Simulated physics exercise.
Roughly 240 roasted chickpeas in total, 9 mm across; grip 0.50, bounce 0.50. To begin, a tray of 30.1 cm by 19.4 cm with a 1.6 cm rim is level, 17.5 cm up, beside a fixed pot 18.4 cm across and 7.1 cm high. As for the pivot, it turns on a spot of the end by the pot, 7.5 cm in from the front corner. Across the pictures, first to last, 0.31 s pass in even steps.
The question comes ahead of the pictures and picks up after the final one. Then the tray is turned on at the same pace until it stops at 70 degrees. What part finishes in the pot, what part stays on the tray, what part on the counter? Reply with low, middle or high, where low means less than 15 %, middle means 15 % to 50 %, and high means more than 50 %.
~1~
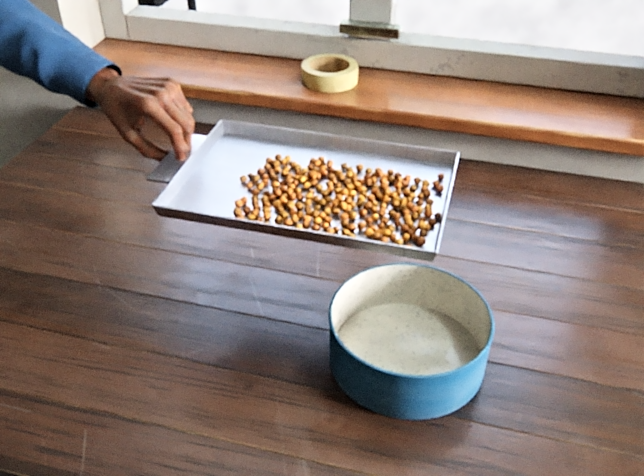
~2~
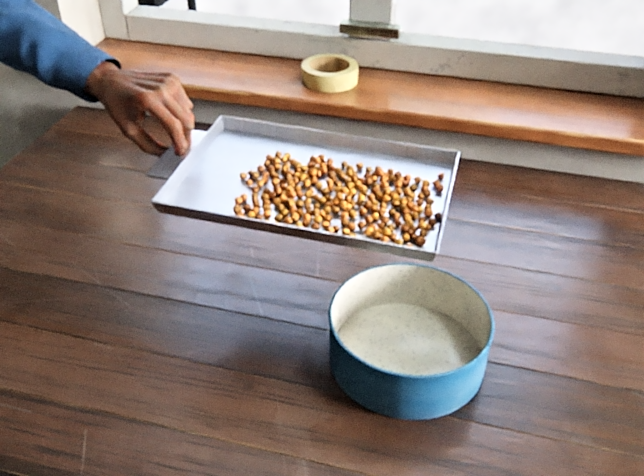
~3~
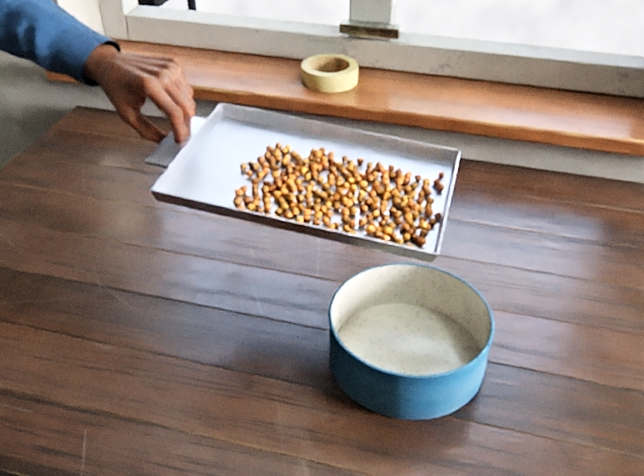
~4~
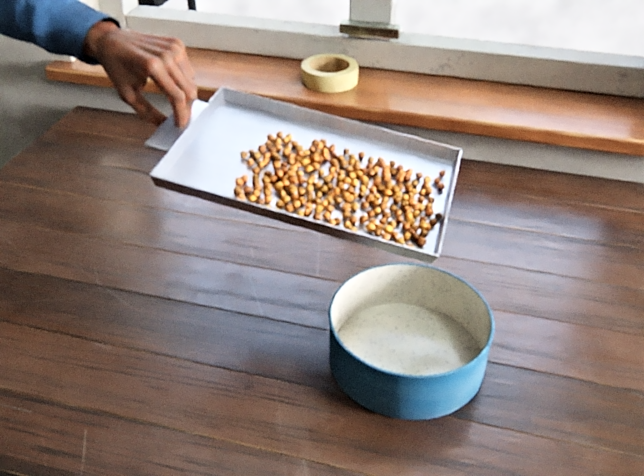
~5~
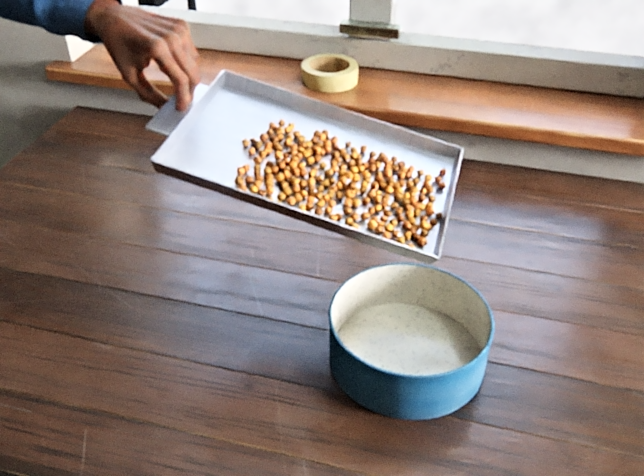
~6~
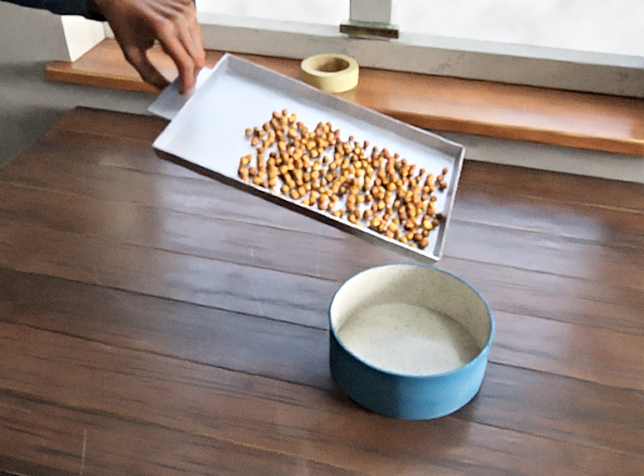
My answer: Pot - low; tray - high; counter - low.
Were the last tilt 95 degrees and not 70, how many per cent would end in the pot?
I'd say close to 75 percent.
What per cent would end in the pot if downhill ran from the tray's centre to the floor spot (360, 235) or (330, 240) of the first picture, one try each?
About 0 and 0 per cent.
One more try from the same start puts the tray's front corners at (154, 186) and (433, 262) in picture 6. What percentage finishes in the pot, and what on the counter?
Pot 0 % / counter 0 %.
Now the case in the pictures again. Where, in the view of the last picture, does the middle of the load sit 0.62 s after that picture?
Approximately (419, 185) in the last picture.
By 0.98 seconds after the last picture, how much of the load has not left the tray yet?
I'd say close to 100 per cent.
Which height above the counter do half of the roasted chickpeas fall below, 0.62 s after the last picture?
Roughly 22 centimetres.
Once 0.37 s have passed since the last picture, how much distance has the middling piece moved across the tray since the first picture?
I'd say close to 5 centimetres.
Then, 0.37 s after the last picture, tilt 43 degrees; the tray holds 100 %, the pot 0 %.
Then, 0.62 s after the last picture, tilt 60 degrees; the tray holds 100 %, the pot 0 %.
Then, 0.98 s after the last picture, tilt 70 degrees; the tray holds 100 %, the pot 0 %.
In the end, pot 0 %, tray 100 %, counter 0 %.
